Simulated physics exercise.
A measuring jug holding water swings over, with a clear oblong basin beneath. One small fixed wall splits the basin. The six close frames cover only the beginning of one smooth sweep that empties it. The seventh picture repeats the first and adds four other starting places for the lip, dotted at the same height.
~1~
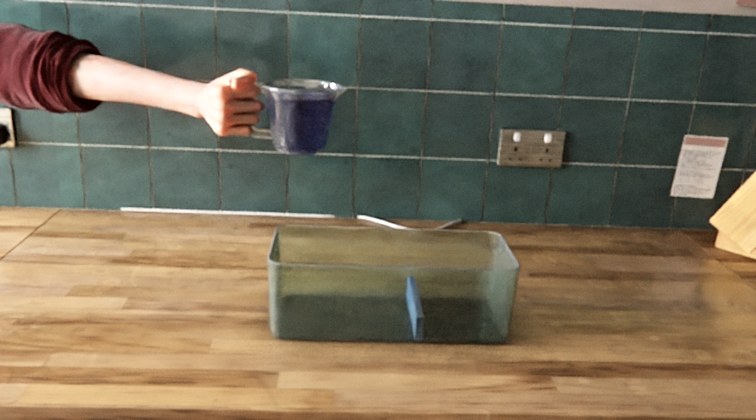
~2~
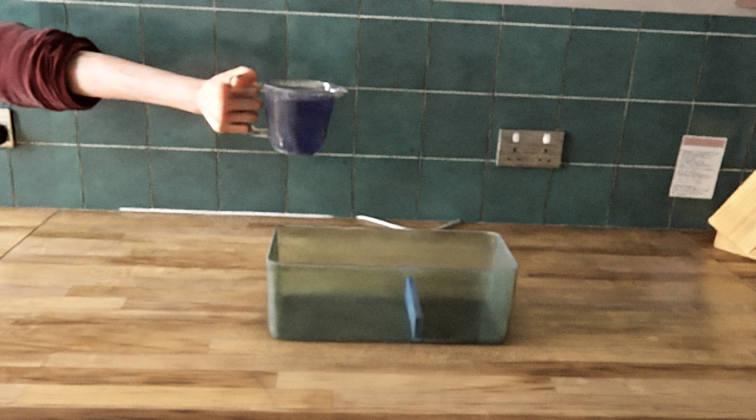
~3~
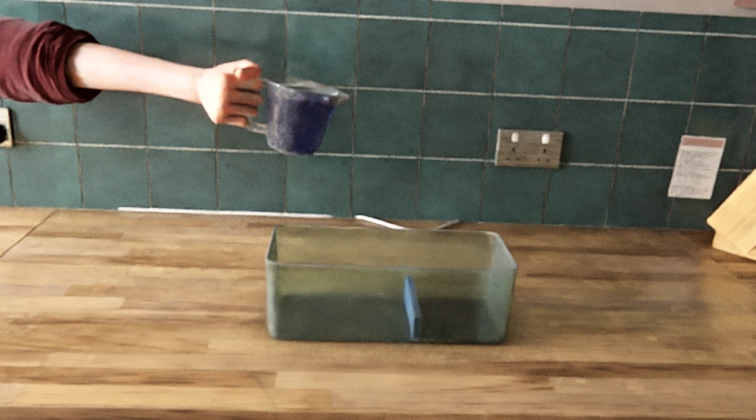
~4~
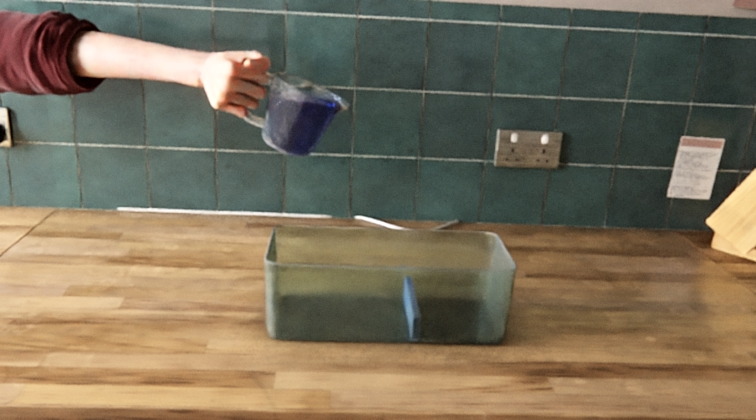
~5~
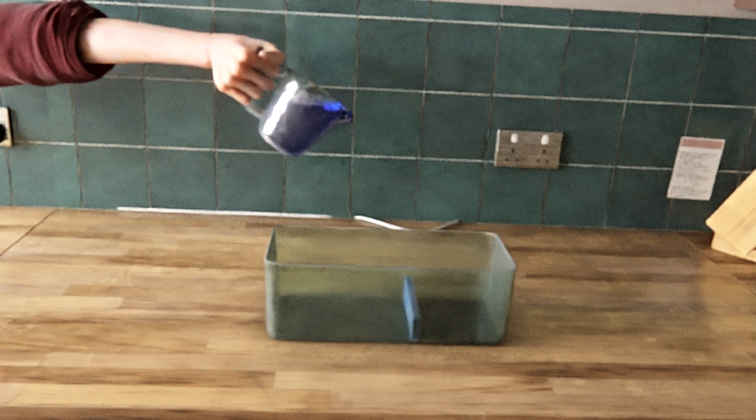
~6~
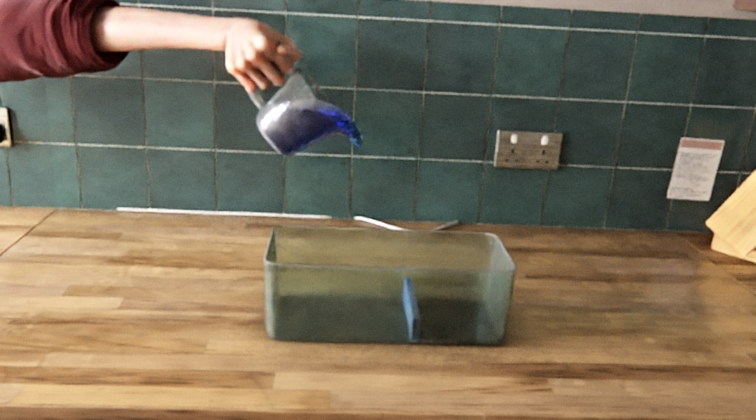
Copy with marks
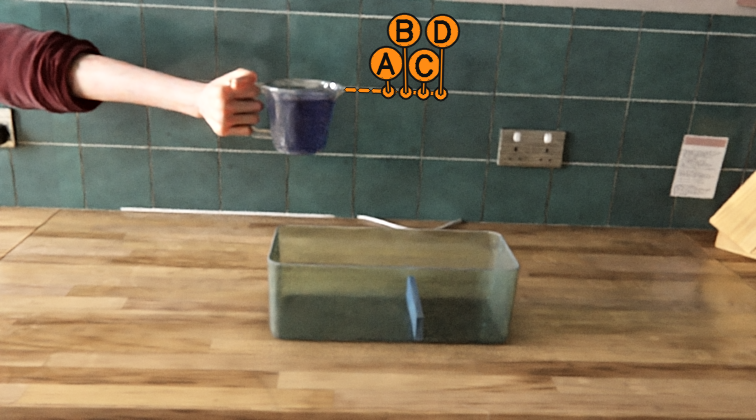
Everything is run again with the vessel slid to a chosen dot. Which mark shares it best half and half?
Best: A.
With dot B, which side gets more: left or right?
The right side.
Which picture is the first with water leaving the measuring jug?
Picture 5.
On the marked copy, A at (388, 91); B at (405, 92); C at (423, 93); D at (440, 93).
For dot A, about 44 % ends left of the wall and 54 % right of it.
For dot B, about 11 % ends left of the wall and 86 % right of it; 3 % is lost outside.
For dot C, about 13 % ends left of the wall and 83 % right of it; 5 % is lost outside.
For dot D, about 21 % ends left of the wall and 73 % right of it; 6 % is lost outside.
